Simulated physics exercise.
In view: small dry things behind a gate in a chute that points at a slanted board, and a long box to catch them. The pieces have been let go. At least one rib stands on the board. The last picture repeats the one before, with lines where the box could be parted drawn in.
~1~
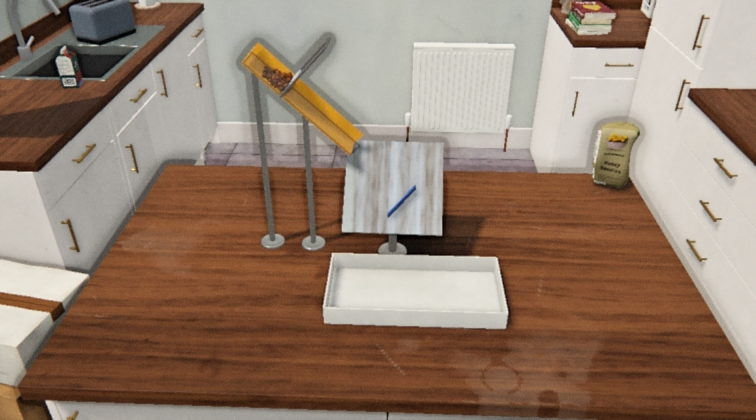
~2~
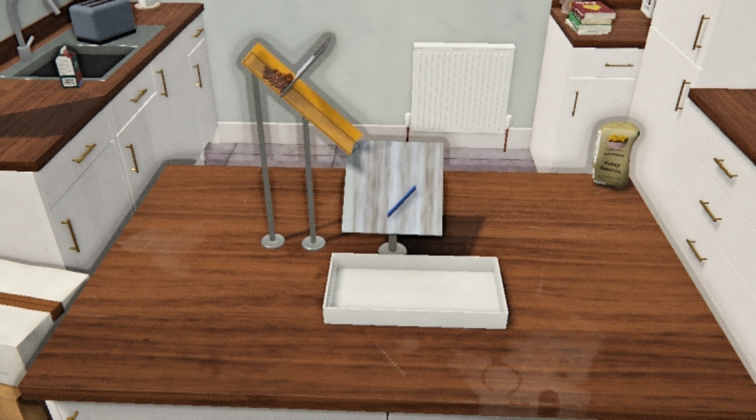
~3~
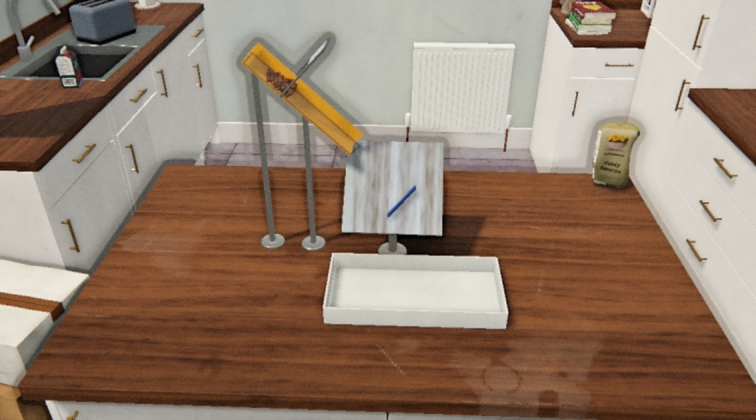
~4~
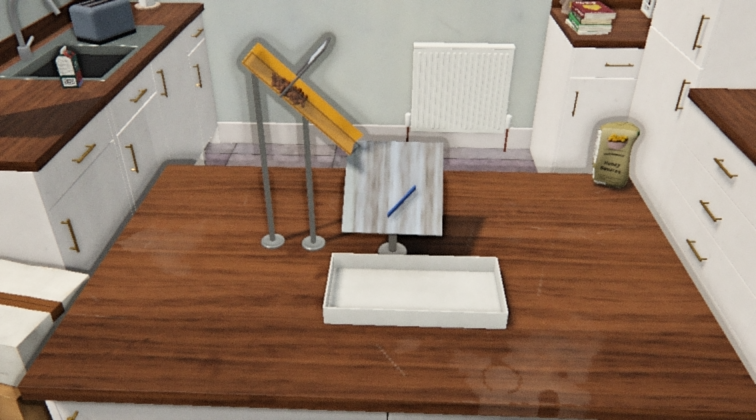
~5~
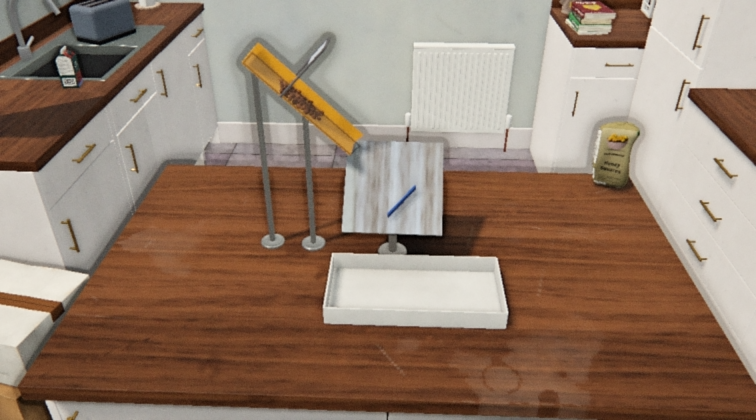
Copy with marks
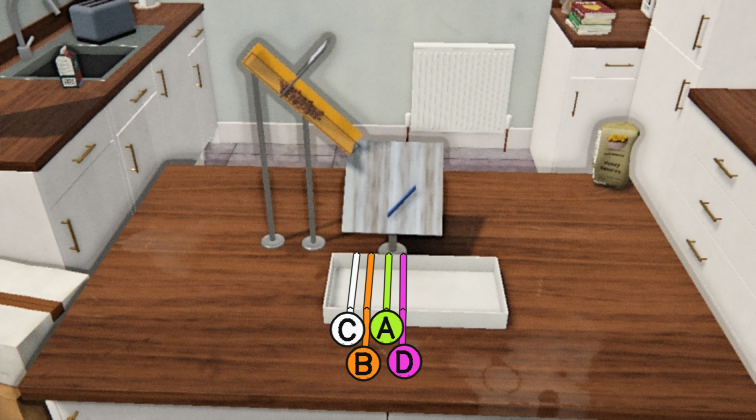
In a bright kitchen with white cabinets, the view looks down from a raised position onto a dark brown wooden worktop. An orange chute on two grey rods slopes down to the right towards a tilted, pale streaked board with a blue rib, behind a long, empty white box. Small brown pieces slide in a loose cluster partway down the chute, while the camera and everything else stay still.
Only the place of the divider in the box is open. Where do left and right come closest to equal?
Line B.
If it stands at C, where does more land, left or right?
The right side.
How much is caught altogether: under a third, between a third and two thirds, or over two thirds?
About that: Over two thirds.
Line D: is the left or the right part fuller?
Left.
On the marked copy, line A crosses the front rim at (386, 310); line B crosses the front rim at (366, 309); line C crosses the front rim at (350, 309); line D crosses the front rim at (402, 310).
With A, of what is caught, nearly all on the left of the divider, a small part on the right.
With B, of what is caught, about half on the left of the divider, about half on the right.
With C, of what is caught, a stray few on the left of the divider, nearly all on the right.
With D, of what is caught, nearly all on the left of the divider, a small part on the right.
